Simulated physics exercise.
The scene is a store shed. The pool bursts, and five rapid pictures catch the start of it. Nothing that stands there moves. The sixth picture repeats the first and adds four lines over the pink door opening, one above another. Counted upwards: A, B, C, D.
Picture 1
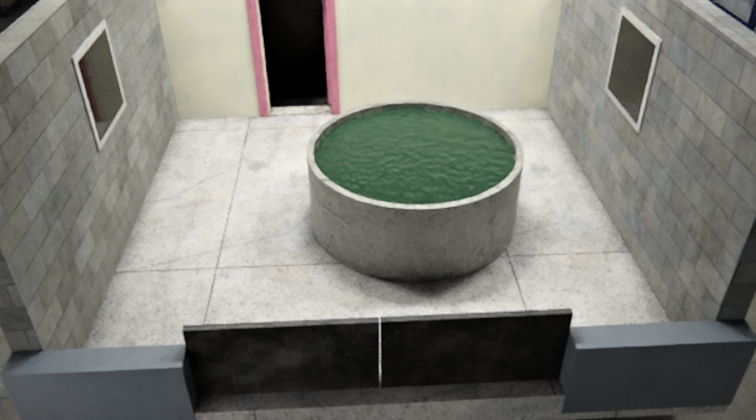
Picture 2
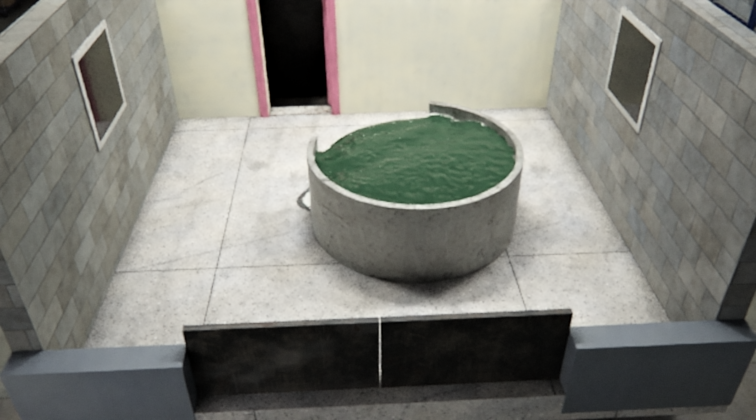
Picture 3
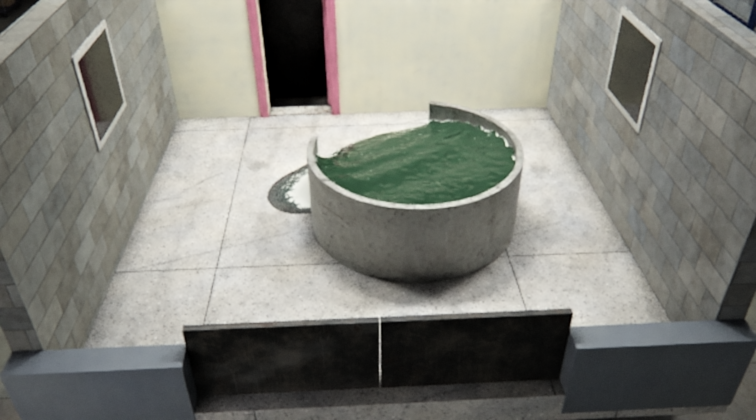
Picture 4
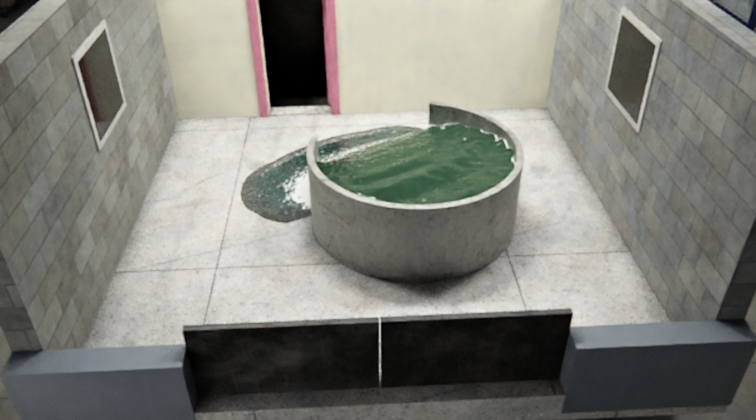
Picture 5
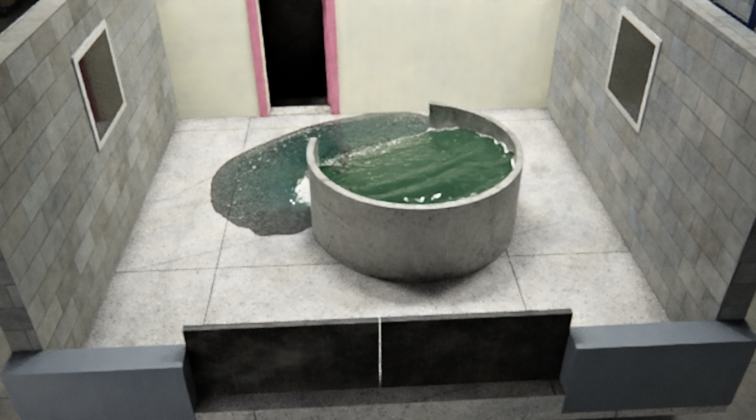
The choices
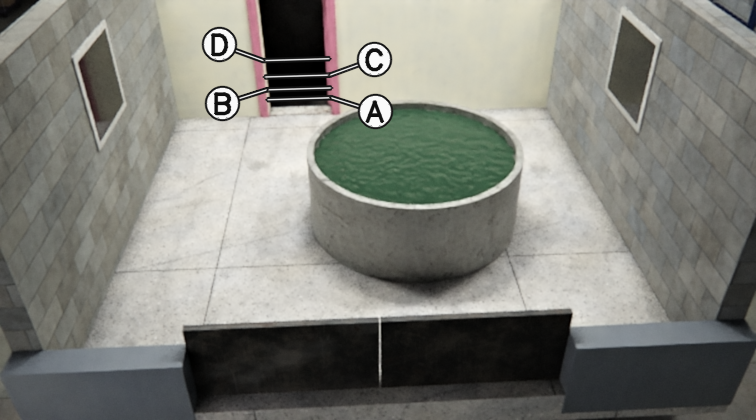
Green water pours through a gap in the round tank's back-left wall and spreads across the floor.
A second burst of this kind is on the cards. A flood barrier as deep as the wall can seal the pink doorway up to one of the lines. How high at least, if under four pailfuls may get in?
Take B.
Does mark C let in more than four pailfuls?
No.
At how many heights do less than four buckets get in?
Three of the four.
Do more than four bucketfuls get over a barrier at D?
No, that is safe.
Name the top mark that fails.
The answer is A.
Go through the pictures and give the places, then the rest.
The first frame shows water in the pool at rest, its middle at (414, 154); foot of the pink doorway at (300, 115); shut gate at (380, 331).
In the second frame, water covers 2 % of the ground, its front hidden from here.
In the third frame, 6 % of the ground under water, visible out to (279, 202).
In the fourth frame, 12 % of the ground under water, visible out to (253, 203).
In the fifth frame, 22 % of the ground under water, visible out to (219, 196).
In white, A at (299, 98); B at (298, 88); C at (297, 76); D at (296, 59); from the bottom up A, B, C, D.
For mark A, about 10 bucketfuls get in.
For mark B, a bucket or two gets in.
For mark C, nothing gets over.
For mark D, nothing gets over.
